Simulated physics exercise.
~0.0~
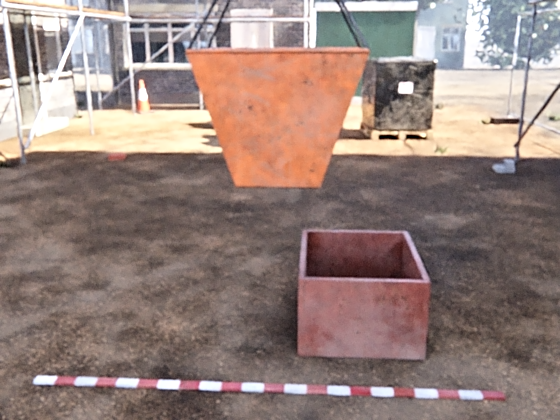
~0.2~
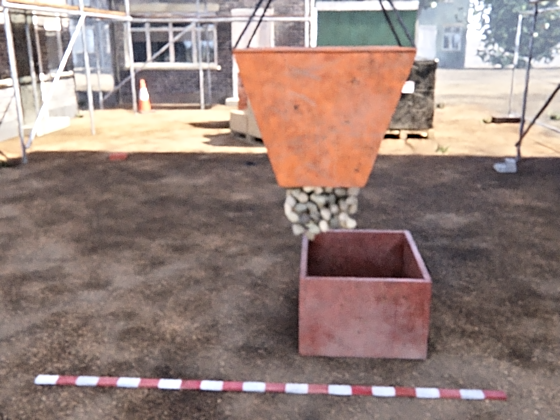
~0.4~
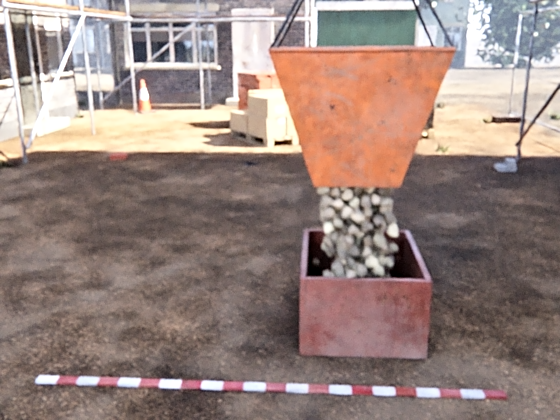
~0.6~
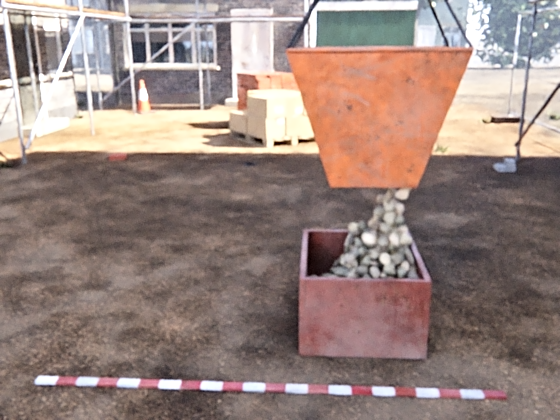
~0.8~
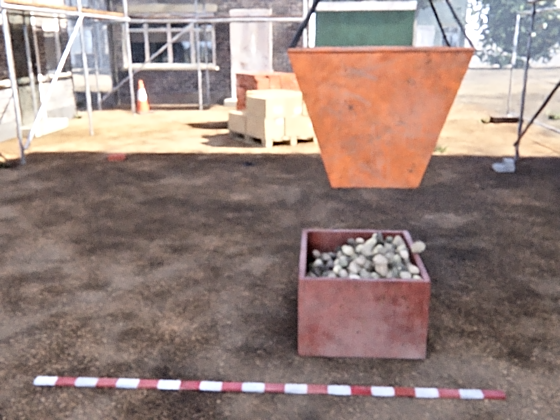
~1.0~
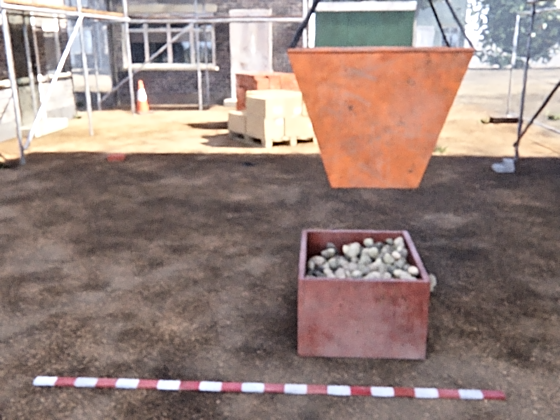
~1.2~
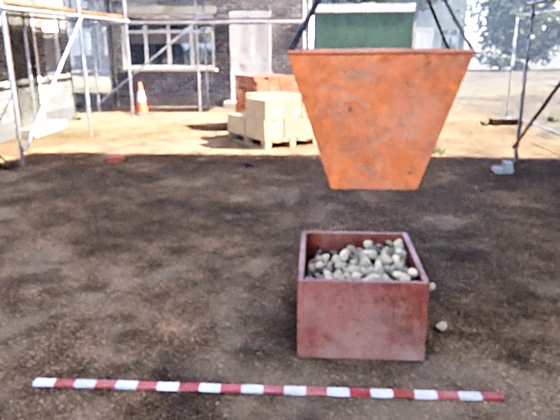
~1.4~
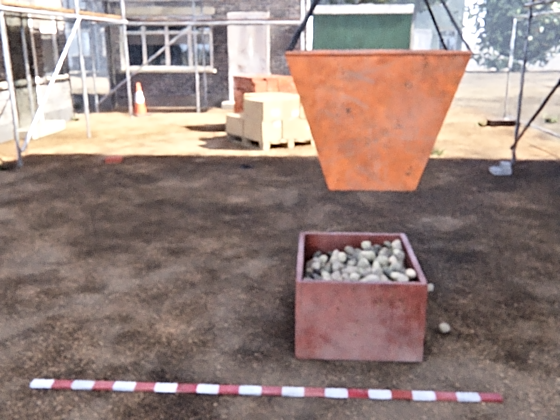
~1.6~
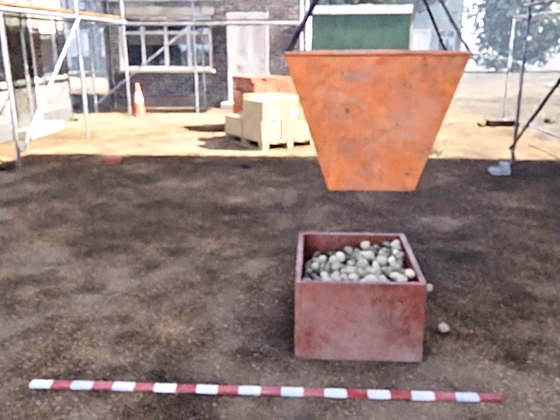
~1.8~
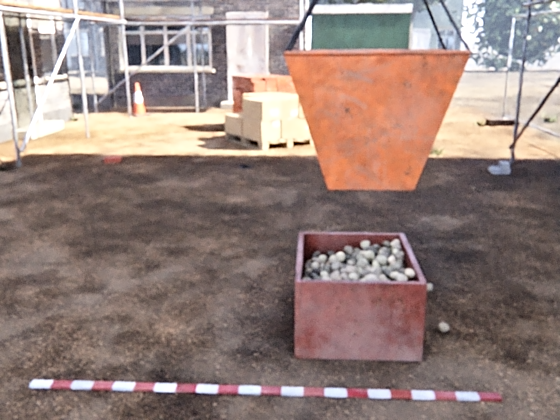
We see an orange hopper slung on cables move right above a reddish open bin, pouring smooth pale stones from its base as it goes. The hopper stops and empties, and the stones lie heaped in the bin, except one resting on the ground to its right.
